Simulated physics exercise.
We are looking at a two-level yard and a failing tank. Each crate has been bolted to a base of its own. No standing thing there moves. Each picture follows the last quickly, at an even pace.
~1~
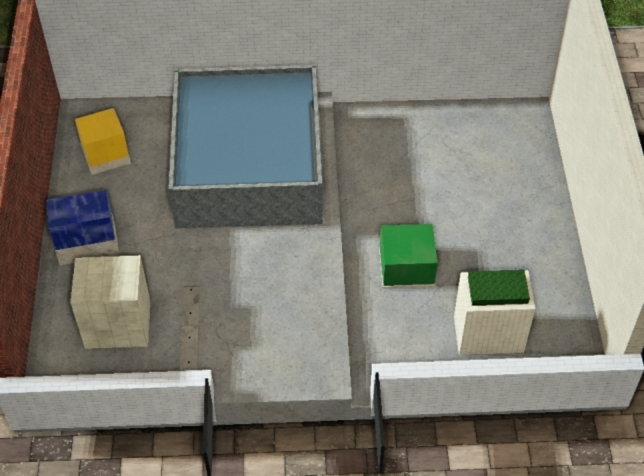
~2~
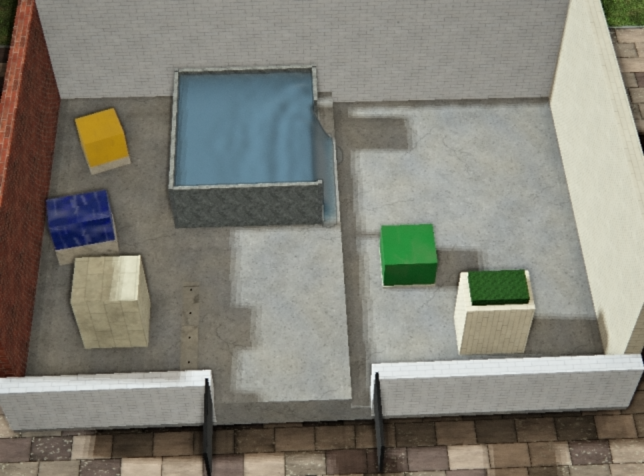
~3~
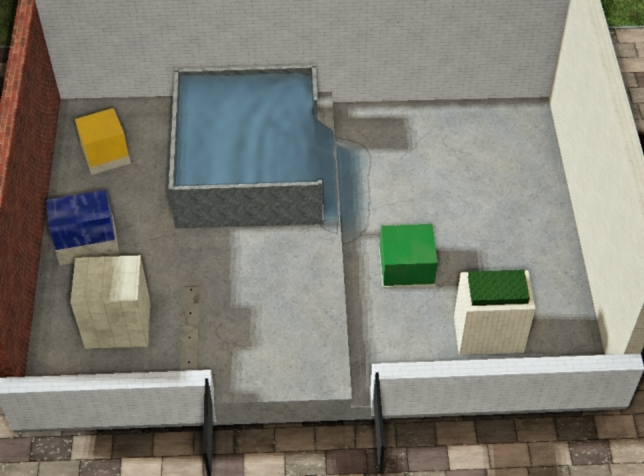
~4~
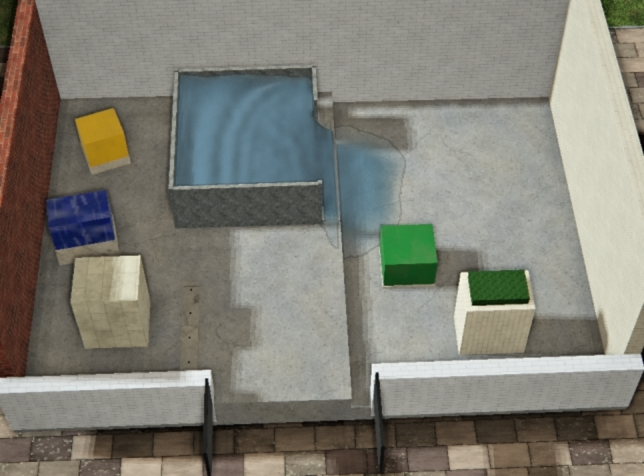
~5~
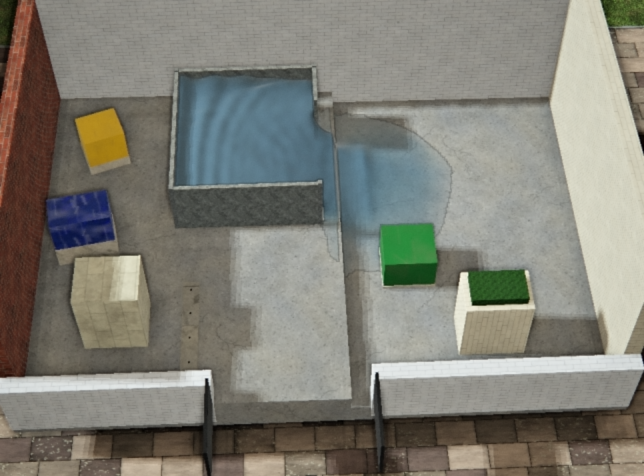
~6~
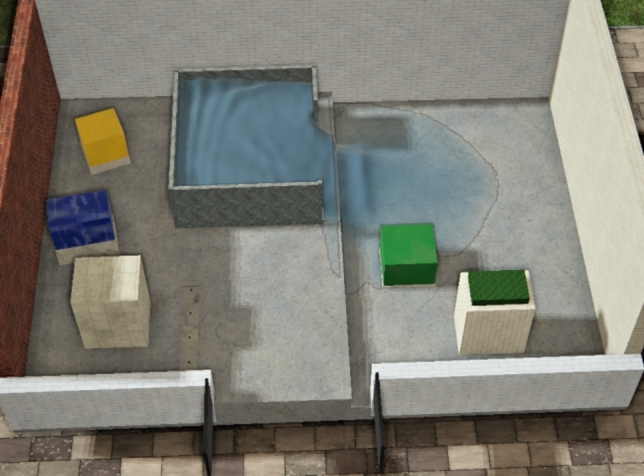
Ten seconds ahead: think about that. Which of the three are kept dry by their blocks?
The yellow crate remains dry; the green crate ends up wet; the blue crate remains dry.
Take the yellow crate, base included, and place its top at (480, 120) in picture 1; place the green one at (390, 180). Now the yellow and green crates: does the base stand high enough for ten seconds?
Briefly, the yellow one gets flooded and the green one gets flooded.
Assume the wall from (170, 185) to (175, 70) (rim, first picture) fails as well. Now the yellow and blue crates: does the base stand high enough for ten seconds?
My take: The yellow one gets flooded, while the blue one gets flooded.
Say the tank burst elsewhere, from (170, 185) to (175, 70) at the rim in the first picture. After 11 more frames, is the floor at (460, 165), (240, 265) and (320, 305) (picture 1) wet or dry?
One by one, they turn out not soaked, not soaked and not soaked.
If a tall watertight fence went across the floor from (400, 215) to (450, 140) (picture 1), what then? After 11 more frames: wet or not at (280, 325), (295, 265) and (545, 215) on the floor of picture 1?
As listed: Free of water, clear, awash.
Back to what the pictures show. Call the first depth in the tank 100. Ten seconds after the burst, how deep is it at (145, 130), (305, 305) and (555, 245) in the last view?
Taking the places in turn, I get roughly 0, 0 and 30 percent.
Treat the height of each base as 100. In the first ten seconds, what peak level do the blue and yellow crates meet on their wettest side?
Some 0 and 0 % respectively.
A moment on, water covers 35 % of the floor; the yellow crate not reached, the green crate water round its plinth, the blue crate not reached.
Next, water covers 45 % of the floor; the yellow crate not reached, the green crate water round its plinth, the blue crate not reached.
Then, water covers 50 % of the floor; the yellow crate not reached, the green crate water round its plinth, the blue crate not reached.
Later, water covers 55 % of the floor; the yellow crate not reached, the green crate water round its plinth, the blue crate not reached.
In the end, water covers 55 % of the floor; the yellow crate stayed above the water, the green crate was topped, the blue crate stayed above the water.
